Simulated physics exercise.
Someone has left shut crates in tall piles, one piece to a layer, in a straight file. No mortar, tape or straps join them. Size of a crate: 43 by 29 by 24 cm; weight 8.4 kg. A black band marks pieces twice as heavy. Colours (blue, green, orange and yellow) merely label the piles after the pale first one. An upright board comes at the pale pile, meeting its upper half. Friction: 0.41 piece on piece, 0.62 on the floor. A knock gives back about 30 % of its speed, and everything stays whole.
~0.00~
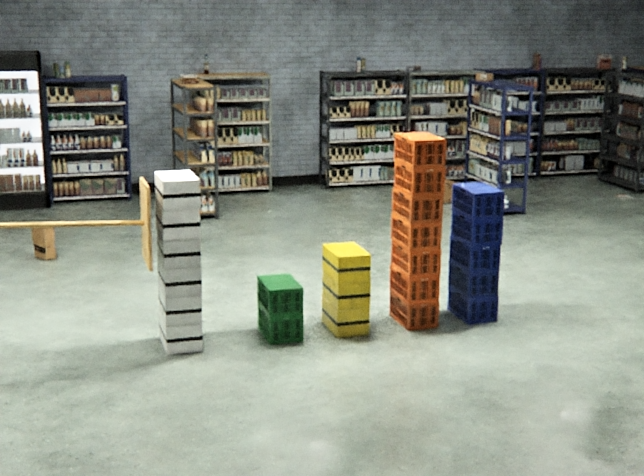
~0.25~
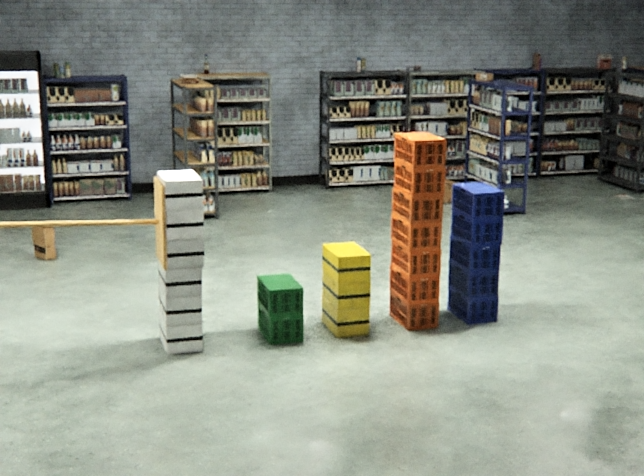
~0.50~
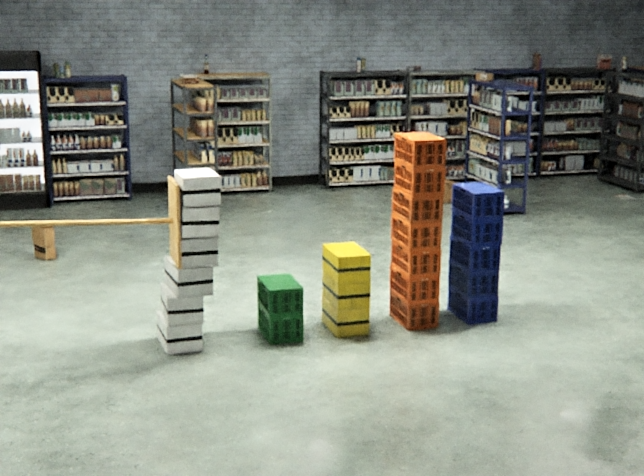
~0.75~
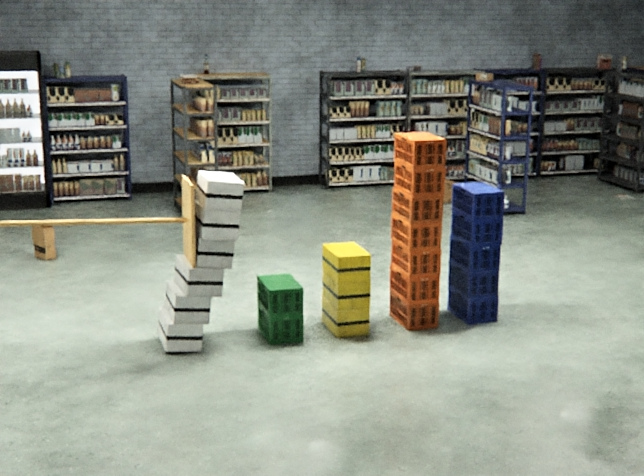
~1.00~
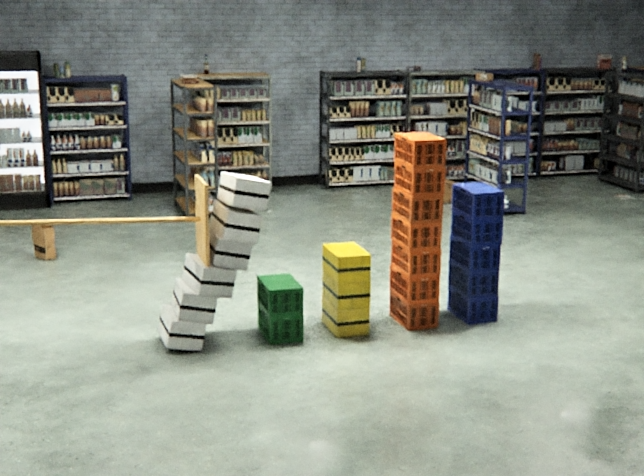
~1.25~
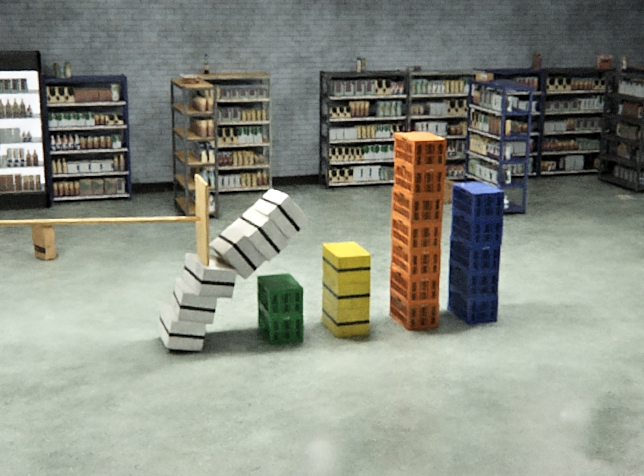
In this clip, an upright board moves right into the upper half of a white stack of crates, pushing its layers out of line until the top part leans steeply rightward, while the green, yellow, orange and blue stacks stay still.
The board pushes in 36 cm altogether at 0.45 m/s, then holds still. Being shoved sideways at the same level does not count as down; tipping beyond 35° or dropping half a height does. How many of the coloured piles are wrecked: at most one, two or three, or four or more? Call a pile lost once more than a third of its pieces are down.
The toll is no more than one.
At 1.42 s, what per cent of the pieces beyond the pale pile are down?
At that moment 0 per cent.
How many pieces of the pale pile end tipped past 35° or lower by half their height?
3 of them.
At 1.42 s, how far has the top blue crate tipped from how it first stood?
About 0°.
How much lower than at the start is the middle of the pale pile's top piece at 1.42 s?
Some 70 cm lower.
Around 1.42 s, 3 of the pale pile down; none of the 17 other crates down.
Around 1.72 s, 3 of the pale pile down; none of the 17 other crates down, 3 disturbed; top yellow crate tipped 22°; top green crate displaced 49 mm.
Finally (2.6 s), 3 of the pale pile down; 1 of the 17 other crates down; top yellow crate tipped 46°, 7 cm lower; top blue crate unmoved. No coloured pile is wrecked. Seen by the last camera, middles, top yellow crate near (383, 270), top blue crate near (478, 201).
